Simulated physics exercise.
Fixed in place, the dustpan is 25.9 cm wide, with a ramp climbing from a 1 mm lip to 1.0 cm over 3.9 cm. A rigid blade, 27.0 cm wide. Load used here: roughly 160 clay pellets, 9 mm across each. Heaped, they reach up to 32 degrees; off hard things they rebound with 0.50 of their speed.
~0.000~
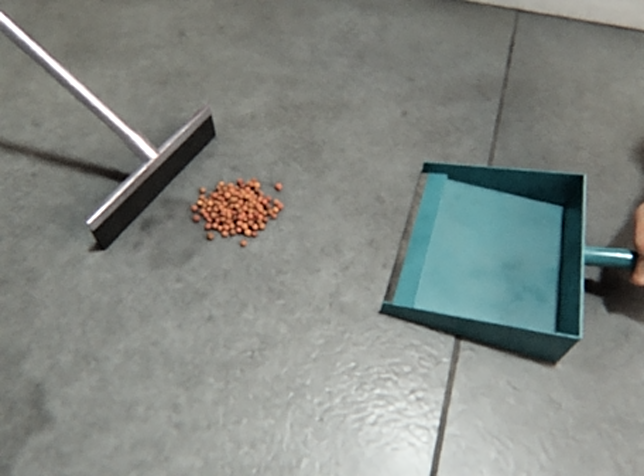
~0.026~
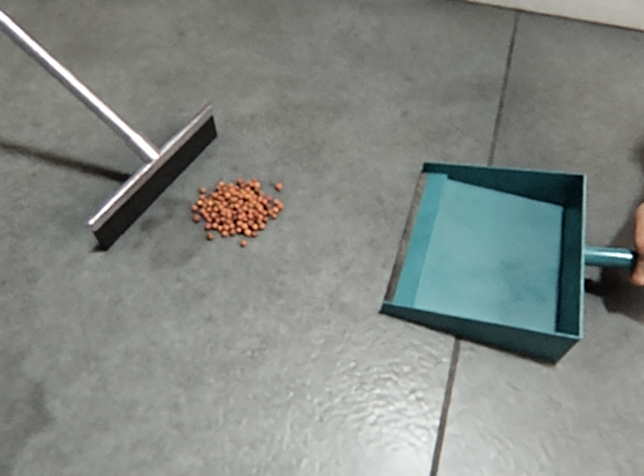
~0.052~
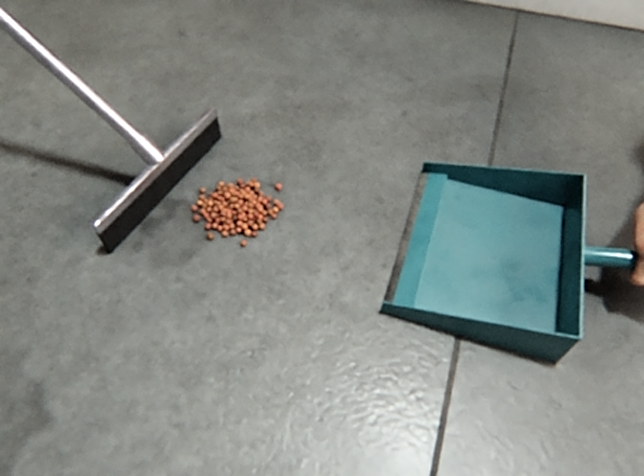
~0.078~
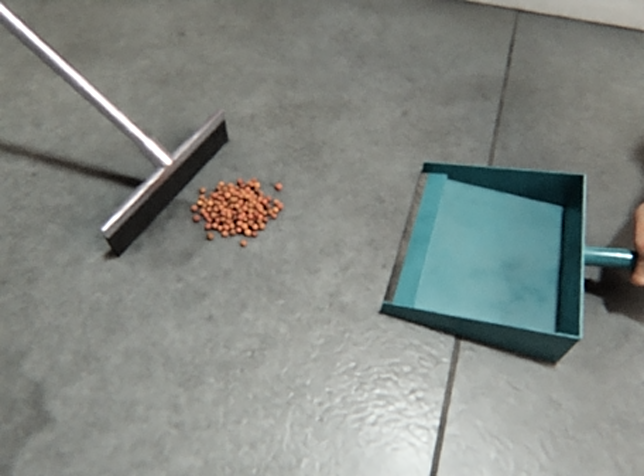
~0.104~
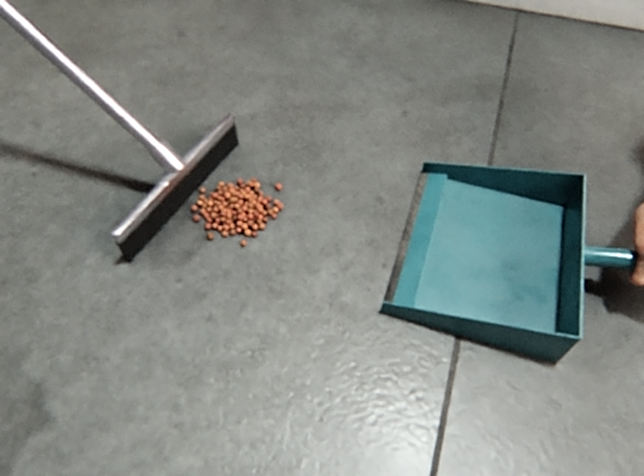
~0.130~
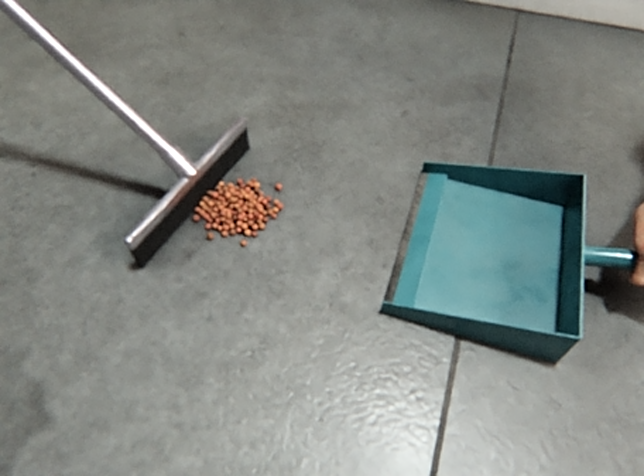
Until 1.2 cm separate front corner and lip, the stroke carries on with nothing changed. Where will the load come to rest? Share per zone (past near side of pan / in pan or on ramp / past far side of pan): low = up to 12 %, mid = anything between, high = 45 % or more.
Near side - mid, pan - mid, far side - low.
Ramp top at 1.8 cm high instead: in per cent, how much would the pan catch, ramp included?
I'd guess close to 30 per cent.
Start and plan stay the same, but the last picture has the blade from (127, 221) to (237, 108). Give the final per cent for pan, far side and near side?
The pan gets 0, the far side 5 and the near side 0.
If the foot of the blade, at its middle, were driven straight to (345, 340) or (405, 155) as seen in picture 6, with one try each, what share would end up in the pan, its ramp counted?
Around 25 per cent, and around 10 per cent.
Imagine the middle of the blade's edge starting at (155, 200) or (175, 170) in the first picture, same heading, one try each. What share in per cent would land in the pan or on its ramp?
The two tries give about 45 % and about 30 %.
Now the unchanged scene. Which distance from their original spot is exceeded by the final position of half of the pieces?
Median shift: Approx. 26 cm.
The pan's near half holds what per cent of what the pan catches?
Some 90 per cent.
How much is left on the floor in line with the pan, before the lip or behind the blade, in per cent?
Roughly 45 percent.
Then, at 0.30 s, middle of the blade 17 cm from the lip; 0 % over the lip, far side 0 %, near side 5 %.
Then, at 0.41 s, middle of the blade 7 cm from the lip; 0 % over the lip, far side 0 %, near side 15 %.
After 0.66 s, middle of the blade 4 cm from the lip; 40 % over the lip, far side 0 %, near side 20 %.
By 1.1 s all is still; near side 20 %, pan 40 %, far side 0 %, in front of the lip or behind the blade 45 %.
